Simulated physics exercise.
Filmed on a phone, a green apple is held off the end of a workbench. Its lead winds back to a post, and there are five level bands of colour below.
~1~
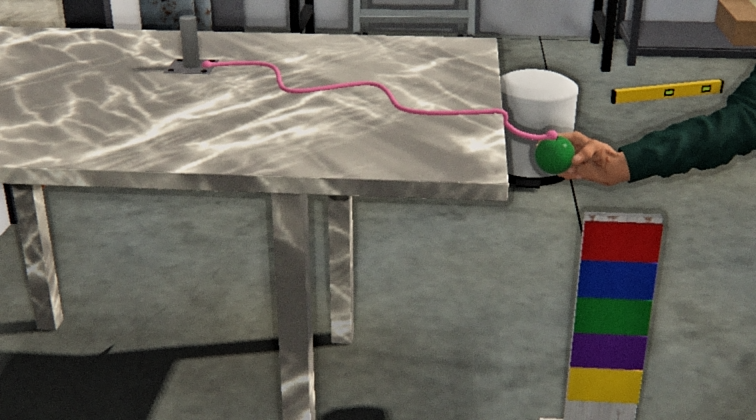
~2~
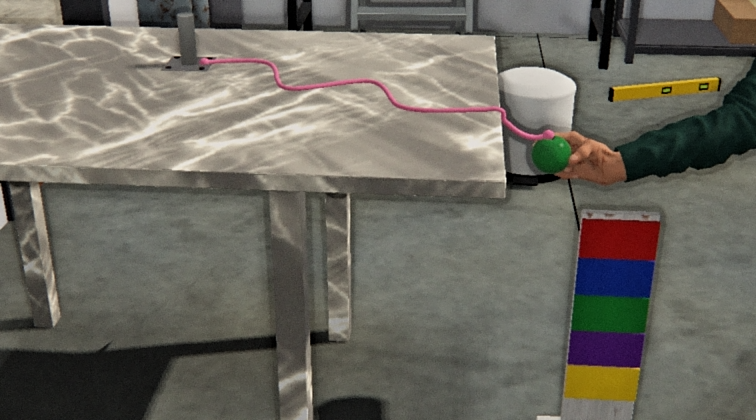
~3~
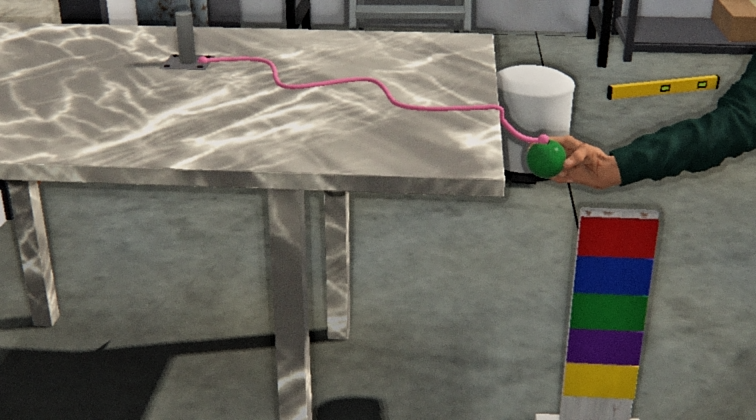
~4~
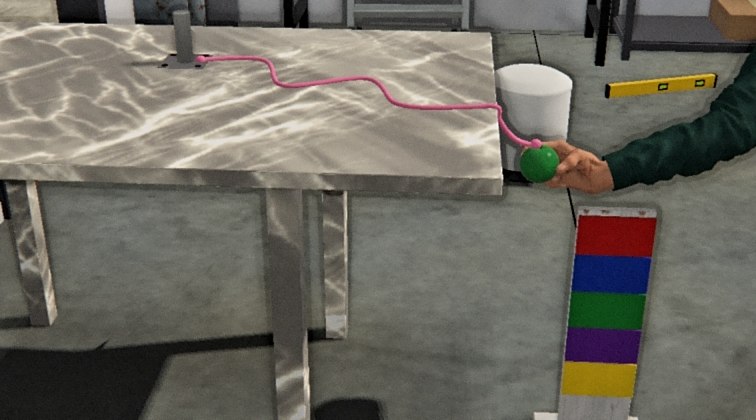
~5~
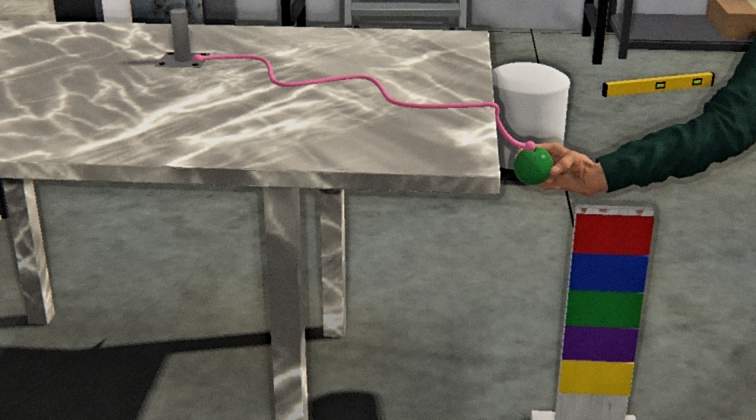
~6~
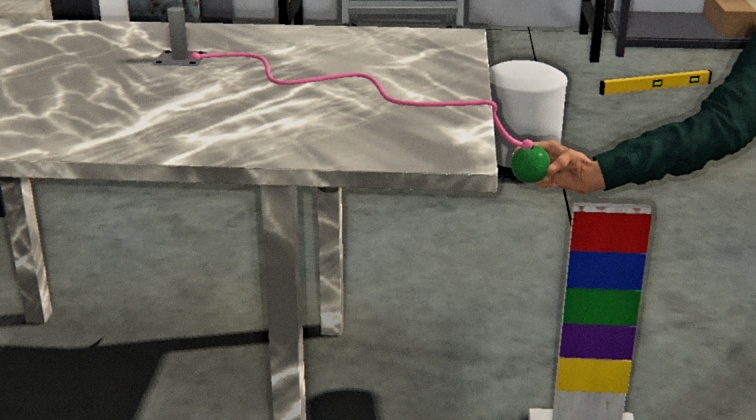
Green ball on a wavy pink cord held off a workbench's edge by a hand, shifting slightly left and down.
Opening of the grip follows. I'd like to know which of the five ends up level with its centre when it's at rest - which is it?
It's blue.
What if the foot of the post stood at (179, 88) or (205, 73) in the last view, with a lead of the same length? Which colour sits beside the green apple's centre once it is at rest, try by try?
Result per try, in order: Green / green.
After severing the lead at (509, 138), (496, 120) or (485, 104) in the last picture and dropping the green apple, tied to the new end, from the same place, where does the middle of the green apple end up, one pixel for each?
Respectively (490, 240), (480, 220) and (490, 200).
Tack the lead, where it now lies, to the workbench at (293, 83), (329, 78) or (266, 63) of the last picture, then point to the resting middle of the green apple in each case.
Those spots come out as (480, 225), (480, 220) and (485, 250).
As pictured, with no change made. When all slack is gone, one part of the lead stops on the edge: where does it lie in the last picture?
Close to (394, 101).
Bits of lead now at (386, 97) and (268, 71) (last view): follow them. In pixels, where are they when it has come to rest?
The first finishes about (480, 95) and the second about (294, 71).
Soon after, apple near (468, 259); level with blue.
Then, apple near (500, 265); level with blue.
At rest, apple near (489, 263); level with blue. Its centre hangs level with the blue band.
